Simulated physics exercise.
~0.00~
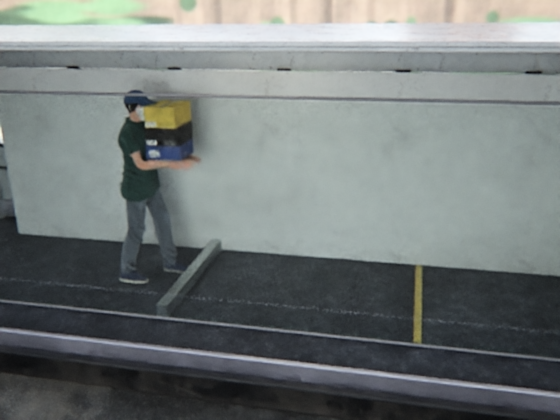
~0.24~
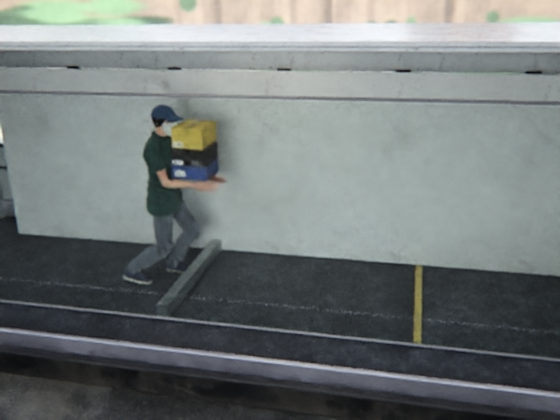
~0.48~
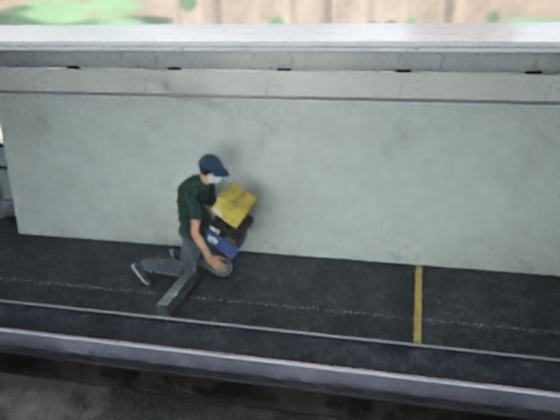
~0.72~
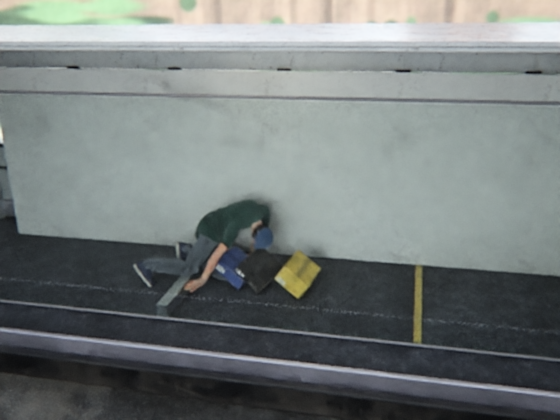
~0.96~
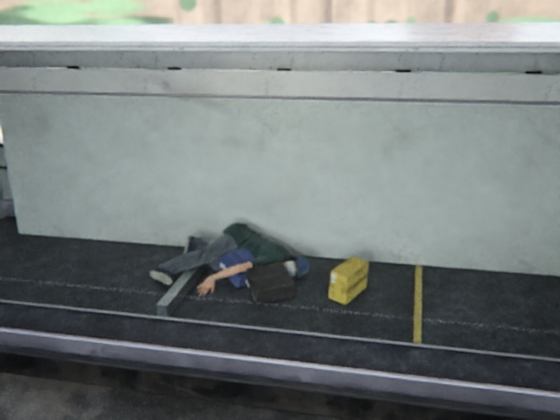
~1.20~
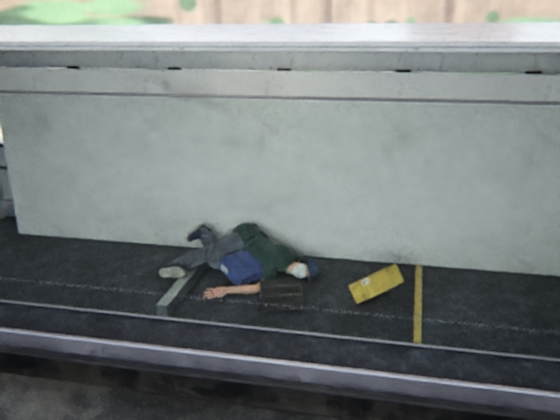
A person in a dark green shirt, grey trousers and blue cap walks right along a dark floor before a pale wall, seen from the side by a still camera. Stacked in their arms are a yellow carton, a black carton and a blue parcel; a low rail lies ahead, with a yellow line farther right. The person pitches forward at the rail, drops to their knees and spills the load. They collapse onto the floor as the yellow carton tumbles onward. It ends short of the line, with the person lying beside the black and blue boxes.
